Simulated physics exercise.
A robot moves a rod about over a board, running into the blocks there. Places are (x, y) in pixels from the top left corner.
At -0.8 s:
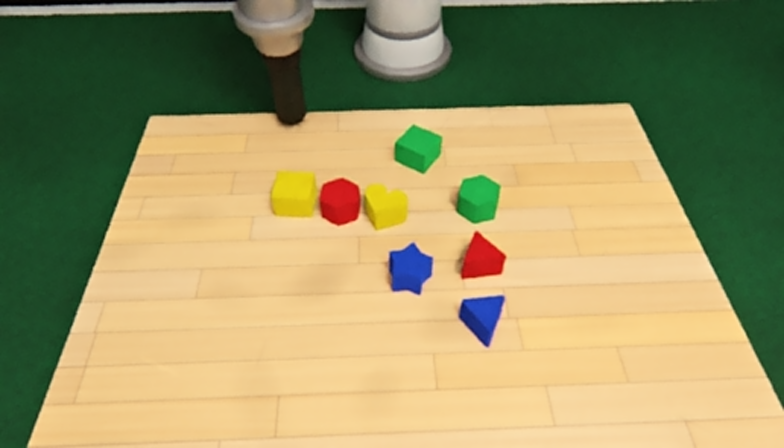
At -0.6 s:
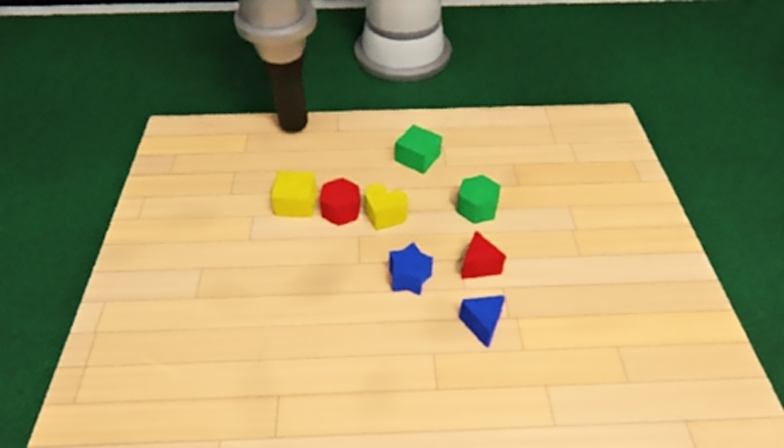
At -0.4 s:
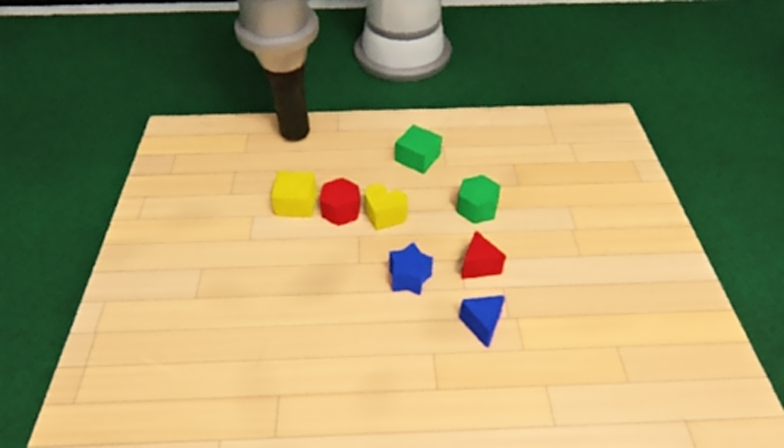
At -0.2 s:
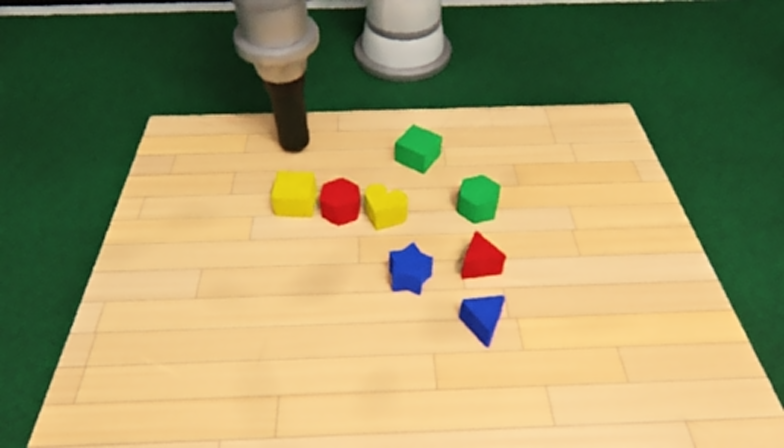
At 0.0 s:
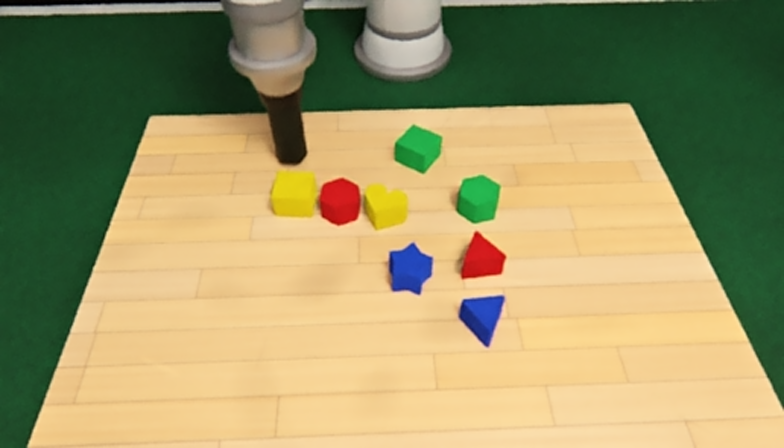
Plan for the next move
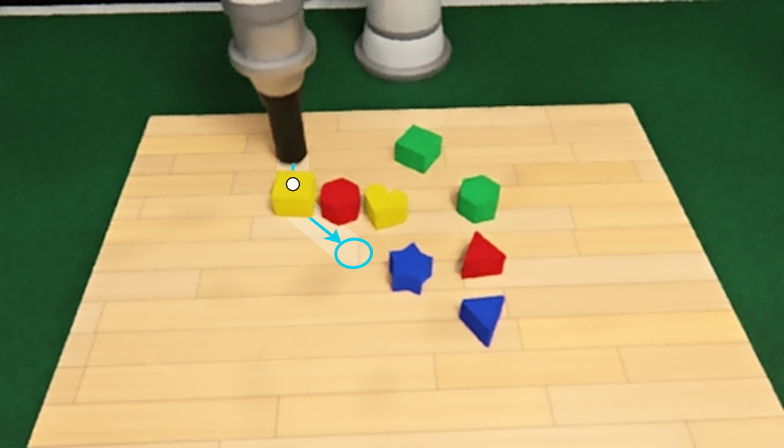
At first, a dark rod held by a robot arm stands at the upper left edge of a wooden board scattered with yellow, red, green and blue blocks. The rod then moves slowly down a short way toward the yellow square, ending just above it, while all the blocks stay still.
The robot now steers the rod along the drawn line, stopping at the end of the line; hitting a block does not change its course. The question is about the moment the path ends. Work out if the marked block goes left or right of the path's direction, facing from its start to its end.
Goes right.
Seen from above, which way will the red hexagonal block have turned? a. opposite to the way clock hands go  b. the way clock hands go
Letter a.
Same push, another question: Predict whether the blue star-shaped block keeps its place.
Here's my answer: The blue star-shaped block remains in position.
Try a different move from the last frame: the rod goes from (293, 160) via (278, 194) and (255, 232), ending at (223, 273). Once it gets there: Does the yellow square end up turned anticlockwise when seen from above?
I'd say yes.
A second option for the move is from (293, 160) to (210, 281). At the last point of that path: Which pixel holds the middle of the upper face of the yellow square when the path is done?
I'd say the yellow square ends with its top centre at (292, 198).
The drawn path runs from (293, 160) via (293, 194) and (318, 224), ending at (354, 253); the dot is on the yellow square.
On the path given first. One third of the way, rod (292, 188); yellow square (297, 201), turned 15° anticlockwise.
Two thirds of the way, rod (317, 218); yellow square (314, 235); red hexagonal block (349, 194), turned 30° anticlockwise; yellow heart (389, 196).
At the end, rod (353, 247); yellow square (319, 256), turned 35° clockwise; red hexagonal block (354, 195), turned 50° anticlockwise; yellow heart (392, 195), turned 20° clockwise; blue star-shaped block not moved.
